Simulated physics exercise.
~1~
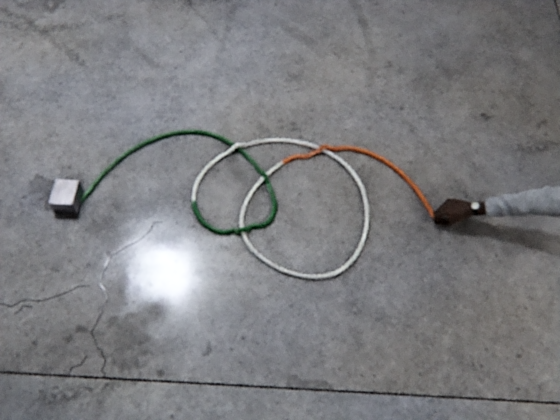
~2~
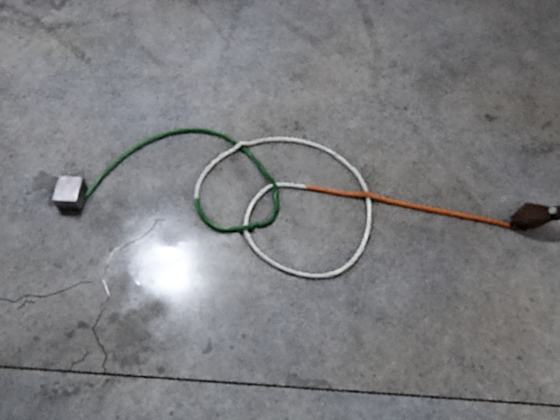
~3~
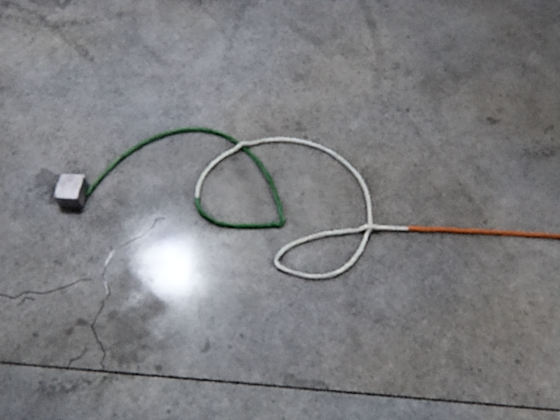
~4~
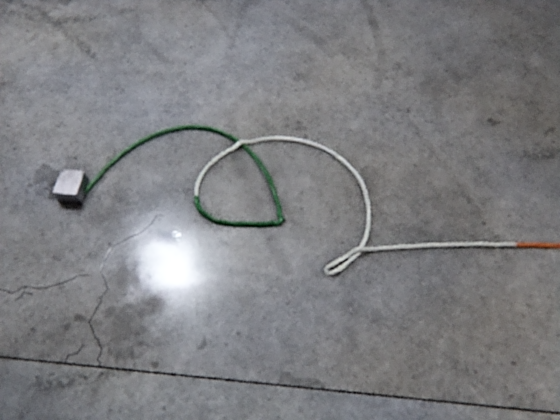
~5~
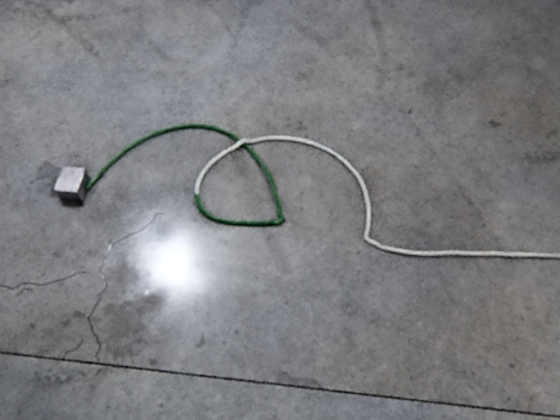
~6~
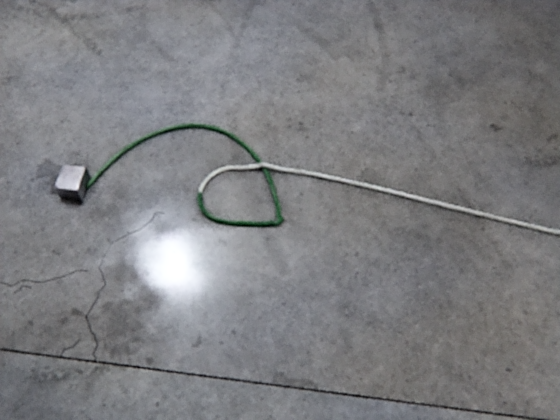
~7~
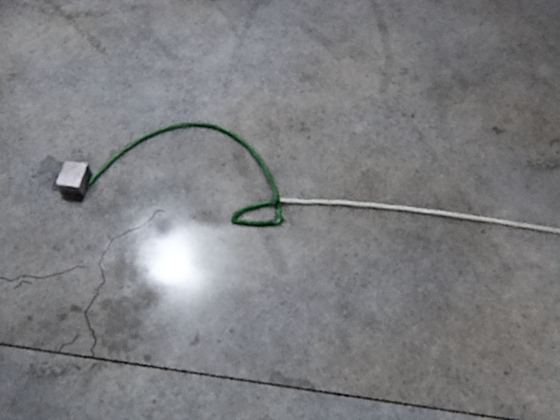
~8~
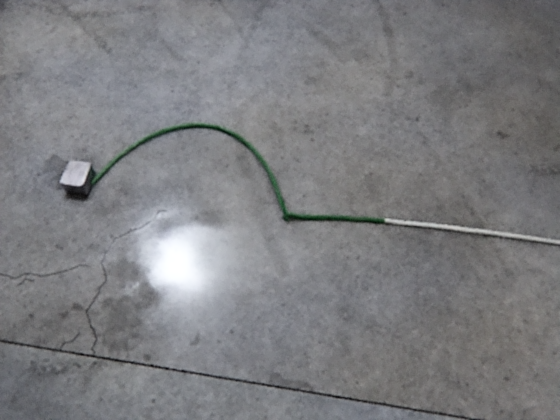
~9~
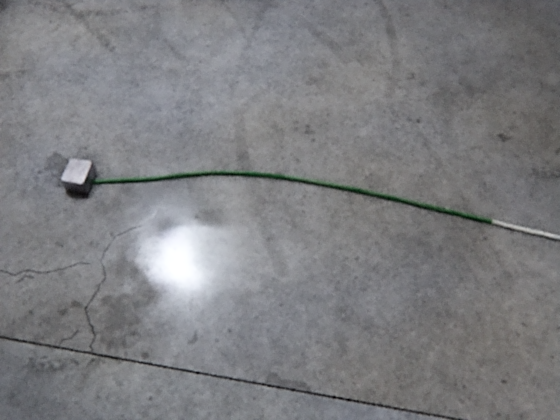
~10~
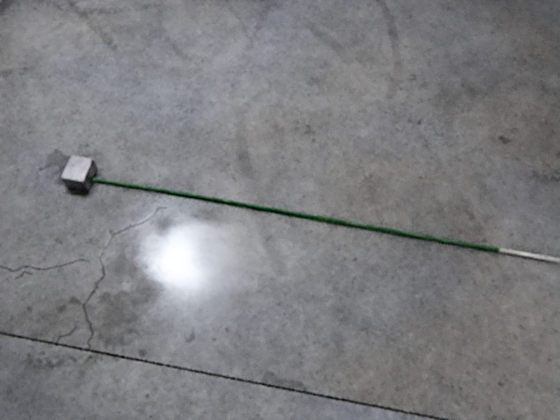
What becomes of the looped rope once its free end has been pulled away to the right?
The loops come undone without forming a knot, and the rope in view pulls out into a straight line from the block.
